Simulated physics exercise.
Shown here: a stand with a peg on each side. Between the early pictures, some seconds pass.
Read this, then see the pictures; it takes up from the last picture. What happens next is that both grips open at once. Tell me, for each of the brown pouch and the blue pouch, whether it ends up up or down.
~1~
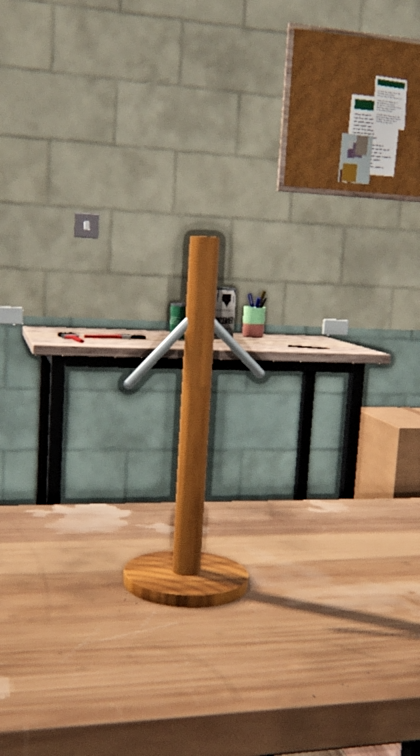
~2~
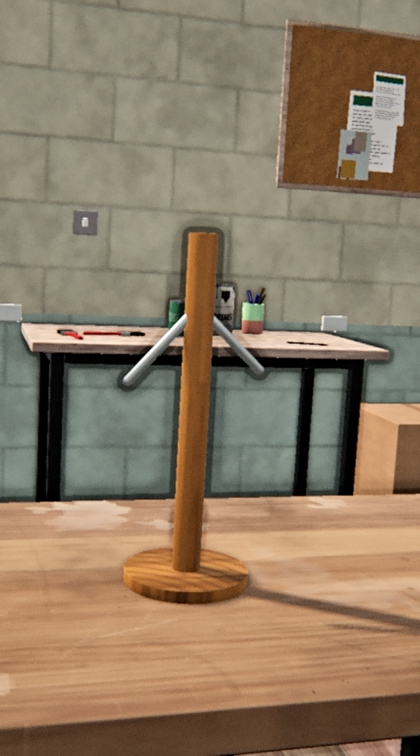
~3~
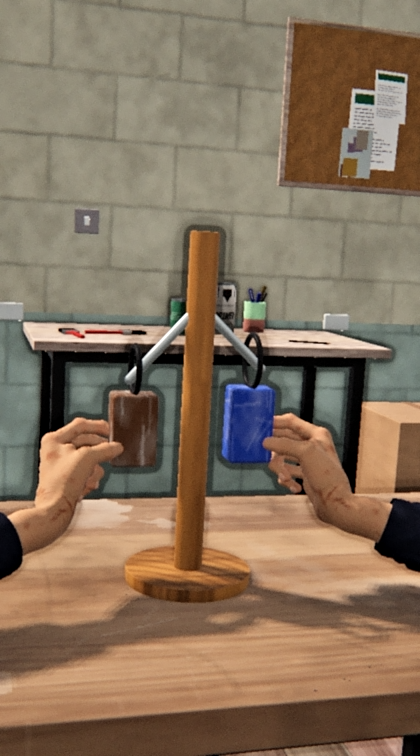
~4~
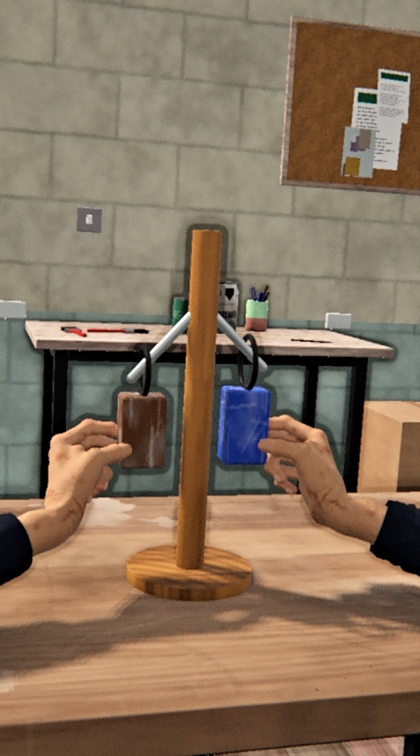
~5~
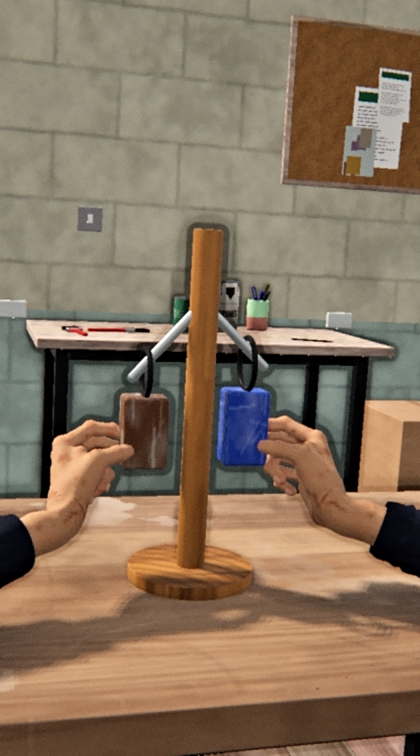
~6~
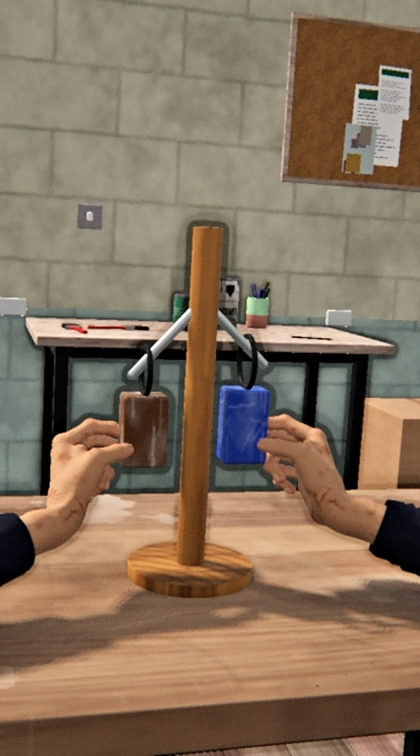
Outcome: The brown pouch down, the blue pouch down.
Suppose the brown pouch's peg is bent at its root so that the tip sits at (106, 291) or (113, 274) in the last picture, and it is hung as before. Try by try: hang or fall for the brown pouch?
It keeps its grip at the first spot and keeps its grip at the second.
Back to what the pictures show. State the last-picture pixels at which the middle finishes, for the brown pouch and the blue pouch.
Final spots: Brown pouch at (53, 558), blue pouch at (322, 548).
Then, 0.16 s on from there, brown pouch turned 29° from its first pose near (125, 452); blue pouch turned 30° from its first pose near (260, 439).
Then, 0.26 s on from there, brown pouch on its way down near (85, 525); blue pouch on its way down near (292, 517).
In the end, the brown pouch falls off, near (53, 558); the blue pouch falls off, near (322, 548).
